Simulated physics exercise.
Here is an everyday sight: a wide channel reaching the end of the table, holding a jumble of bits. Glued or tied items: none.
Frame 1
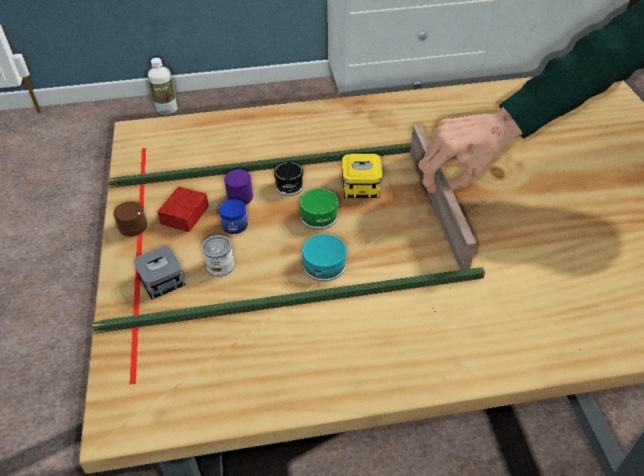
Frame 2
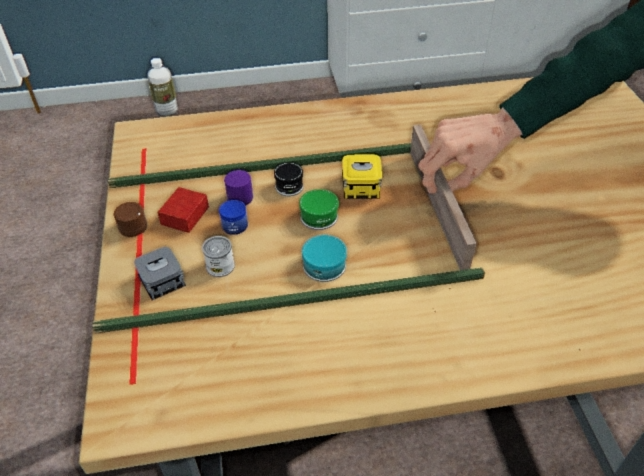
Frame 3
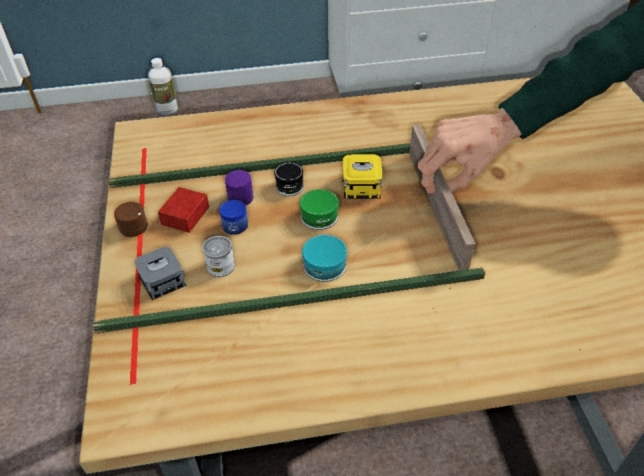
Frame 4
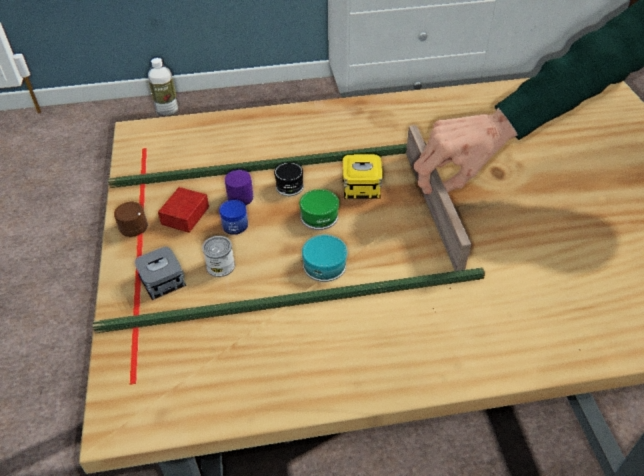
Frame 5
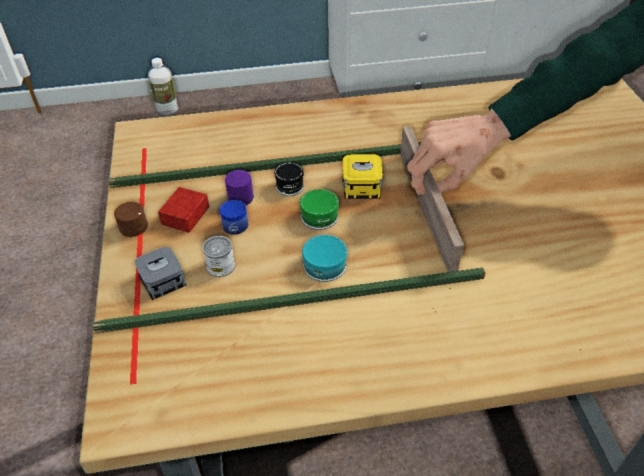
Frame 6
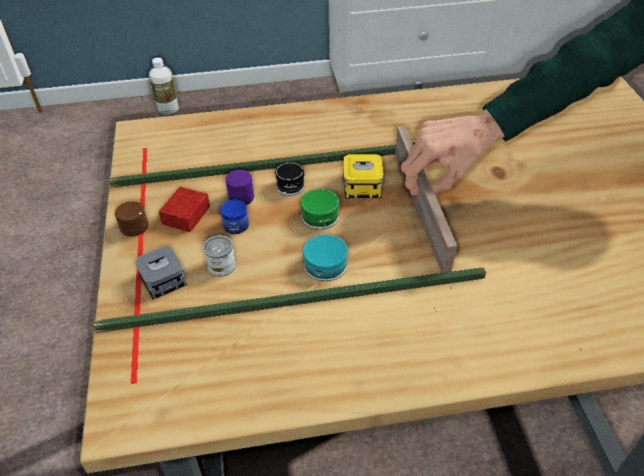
A hand in a dark green sleeve grips an upright board on a pale wooden table, seen from above at an angle in a carpeted room. Between two green strips sit brown, red, grey, purple, blue, white, black, green, turquoise and yellow items, with red tape crossing at left. The hand slides the board slightly left, while the items and the view stay practically still.
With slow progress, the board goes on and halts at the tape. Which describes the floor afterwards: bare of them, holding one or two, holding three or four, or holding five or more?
I predict the table will shed at least five pieces.
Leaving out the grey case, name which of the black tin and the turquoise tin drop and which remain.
So the black tin is still there and the turquoise tin is still there.
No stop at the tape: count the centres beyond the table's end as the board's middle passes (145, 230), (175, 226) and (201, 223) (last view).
5, 1, 1.
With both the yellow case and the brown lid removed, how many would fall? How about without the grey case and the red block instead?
3 and 4.
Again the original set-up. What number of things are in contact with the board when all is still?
Contact count: 5.
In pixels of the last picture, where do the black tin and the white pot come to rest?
The black tin at (127, 188), the white pot at (122, 263).
A little later, none off yet; brown lid at rest near (132, 219); grey case at rest near (161, 272); red block at rest near (185, 209).
Next, none off yet; brown lid at rest near (132, 219); grey case at rest near (161, 272); red block moving near (177, 213).
Later still, none off yet; brown lid tilted well over near (83, 242); grey case shifted about its own width near (124, 280); red block shifted about its own width near (125, 217).
When it is over, the number that fall off is five or more; down, purple lid, blue tub, red block, grey case and brown lid.
